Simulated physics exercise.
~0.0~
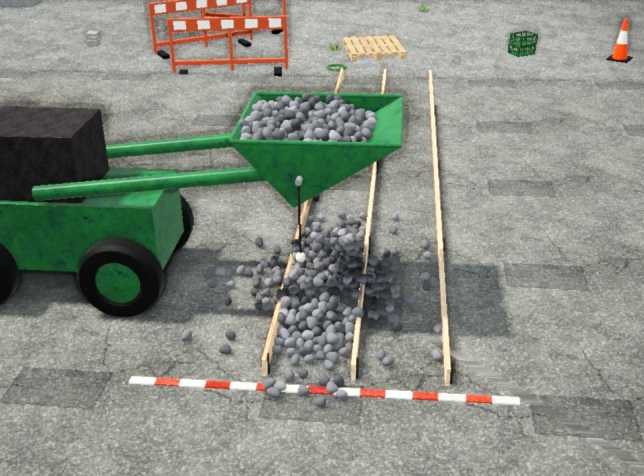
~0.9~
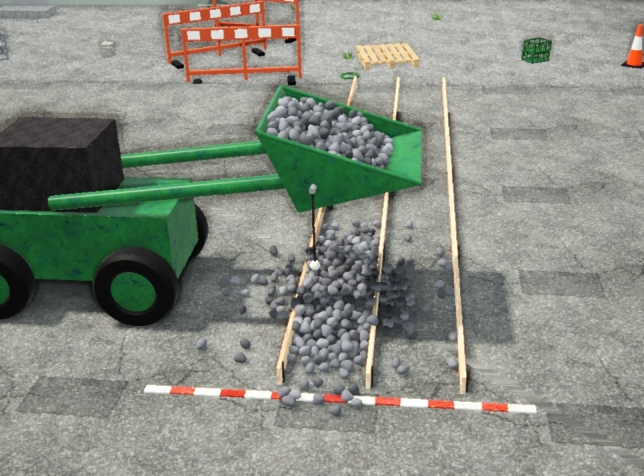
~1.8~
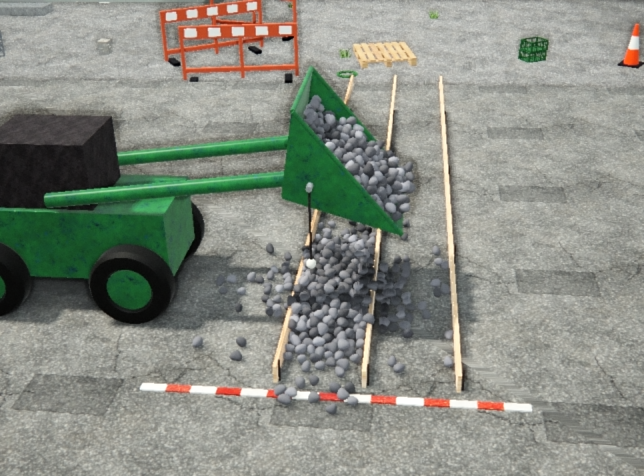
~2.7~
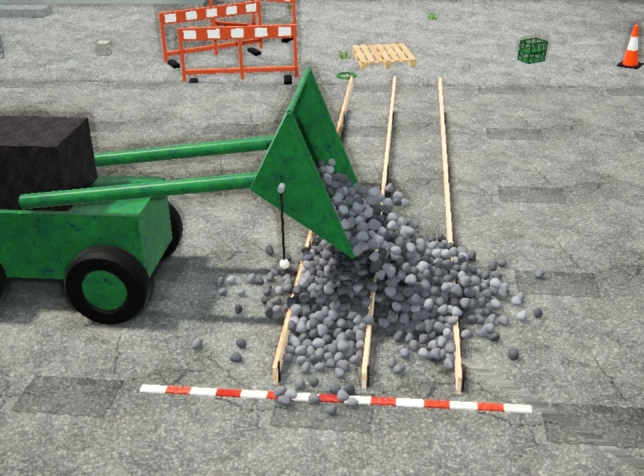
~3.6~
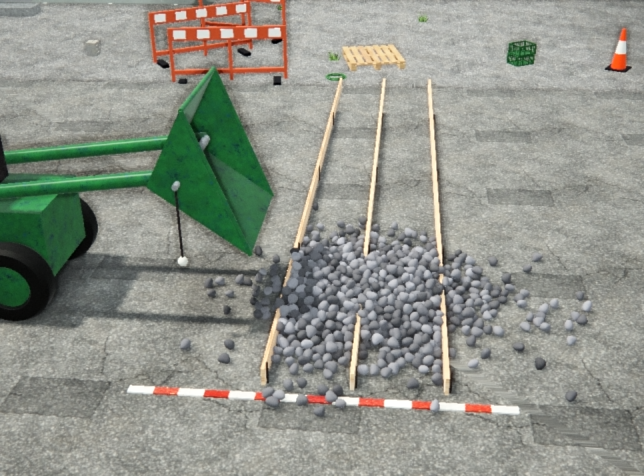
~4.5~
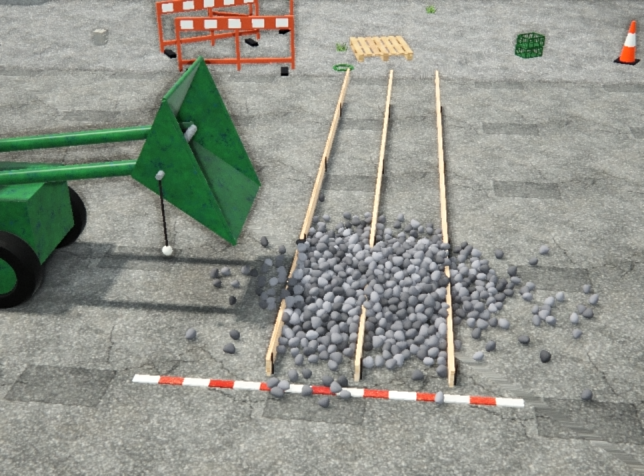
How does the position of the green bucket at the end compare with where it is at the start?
At the end the green bucket is farther to the left, clear of the stones and boards, whereas at the start it is above the boards.
